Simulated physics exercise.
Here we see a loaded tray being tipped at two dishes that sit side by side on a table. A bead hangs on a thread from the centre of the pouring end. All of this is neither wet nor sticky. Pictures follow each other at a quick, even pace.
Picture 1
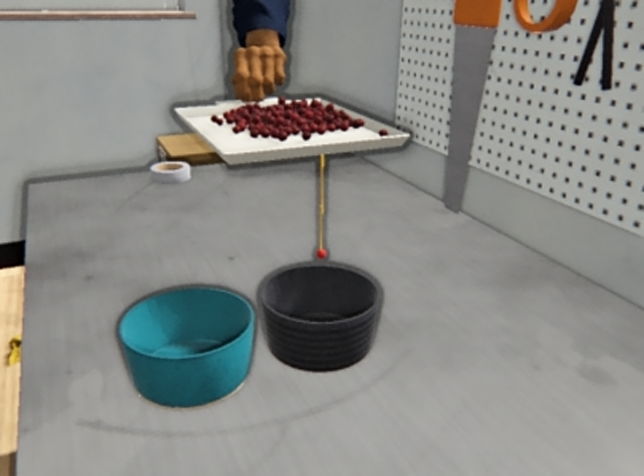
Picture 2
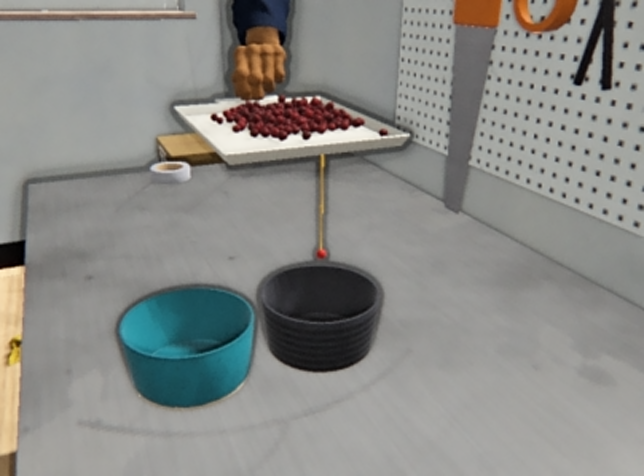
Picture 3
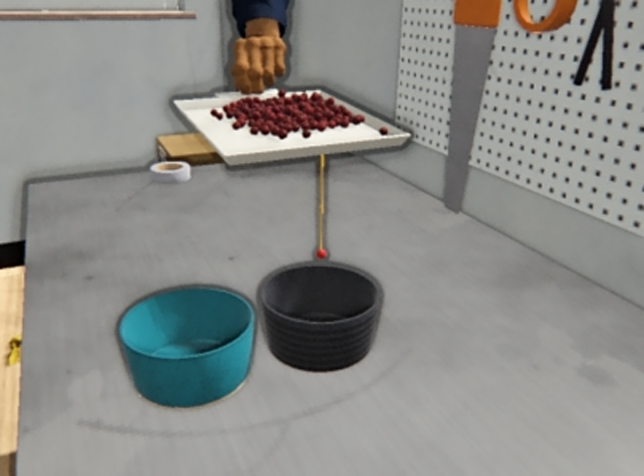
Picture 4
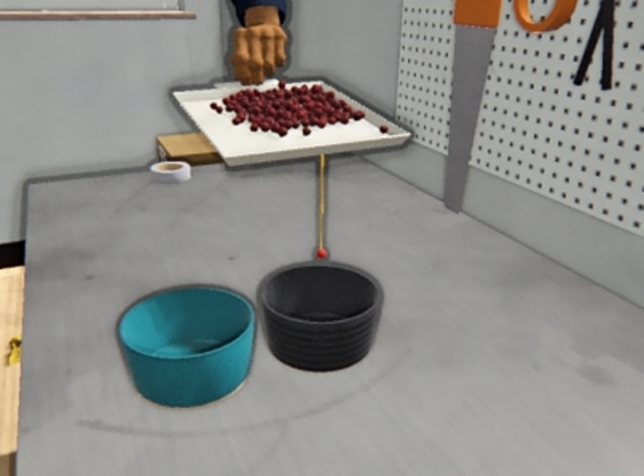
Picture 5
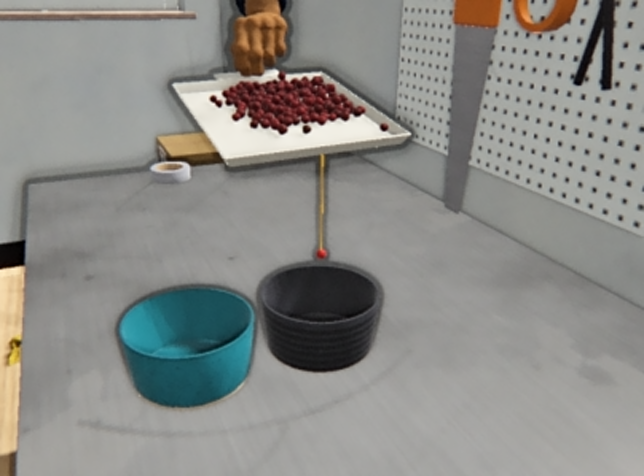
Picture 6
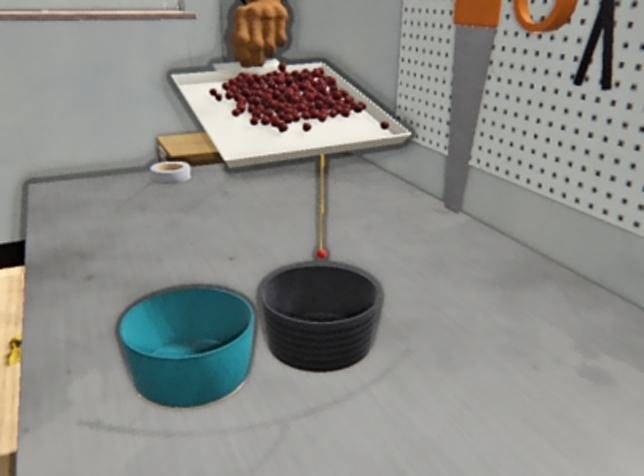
A hand held a white tray of dark red dried cherries above a teal bowl and a black bowl on a gray table, then slowly raised the tray's far side, slightly tilting it toward the viewer.
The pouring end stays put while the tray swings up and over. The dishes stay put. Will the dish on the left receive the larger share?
More lands right.
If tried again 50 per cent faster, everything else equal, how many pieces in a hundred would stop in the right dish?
It would be around 50 per cent.
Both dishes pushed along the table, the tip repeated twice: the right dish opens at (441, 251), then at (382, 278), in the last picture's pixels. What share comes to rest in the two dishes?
Result: 50 % and 90 %.
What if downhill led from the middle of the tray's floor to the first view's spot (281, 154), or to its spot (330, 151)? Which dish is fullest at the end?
The rightmost dish, then the rightmost dish.
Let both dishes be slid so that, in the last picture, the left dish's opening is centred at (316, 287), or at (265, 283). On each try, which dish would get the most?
The dish to the left, then the dish to the left.
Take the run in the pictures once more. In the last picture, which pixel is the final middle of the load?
Around (320, 338), give or take.
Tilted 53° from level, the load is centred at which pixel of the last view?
Close to (308, 143).
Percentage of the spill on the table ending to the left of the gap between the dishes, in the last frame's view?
It comes out at roughly 20 percent.
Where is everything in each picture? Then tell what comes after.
Corners of the pouring end at (229, 151) and (402, 134), level; middle of the load at (286, 120), dried cherries; left dish at (206, 378); right dish at (346, 343); bead on its thread at (321, 254), in the first picture.
Corners of the pouring end at (229, 152) and (402, 134), level; middle of the load at (286, 118), in the second picture.
Corners of the pouring end at (229, 152) and (402, 134), tipped barely, lowest at the left corner; middle of the load at (286, 114), in the third picture.
Corners of the pouring end at (230, 153) and (402, 133), tipped a little, lowest at the left corner; middle of the load at (286, 108), in the fourth picture.
Corners of the pouring end at (230, 155) and (403, 132), tipped a little, lowest at the left corner; middle of the load at (286, 102), in the fifth picture.
Corners of the pouring end at (230, 156) and (403, 132), tipped a little, lowest at the left corner; middle of the load at (286, 96); left dish at (206, 378); right dish at (346, 343), in the sixth picture.
Soon, tray tipped steeply; about two thirds on the tray; a stray few in the left dish; a small part in the right dish; a small part outside both; a small part in the air.
A while on, tray tipped right over; a stray few on the tray; a small part in the left dish; about half in the right dish; about a quarter outside both; a small part in the air.
Towards the end, tray tipped past a quarter turn; a small part in the left dish; about two thirds in the right dish; about a quarter outside both.
Finally, tray tipped past a quarter turn; a small part in the left dish; about two thirds in the right dish; about a quarter outside both.
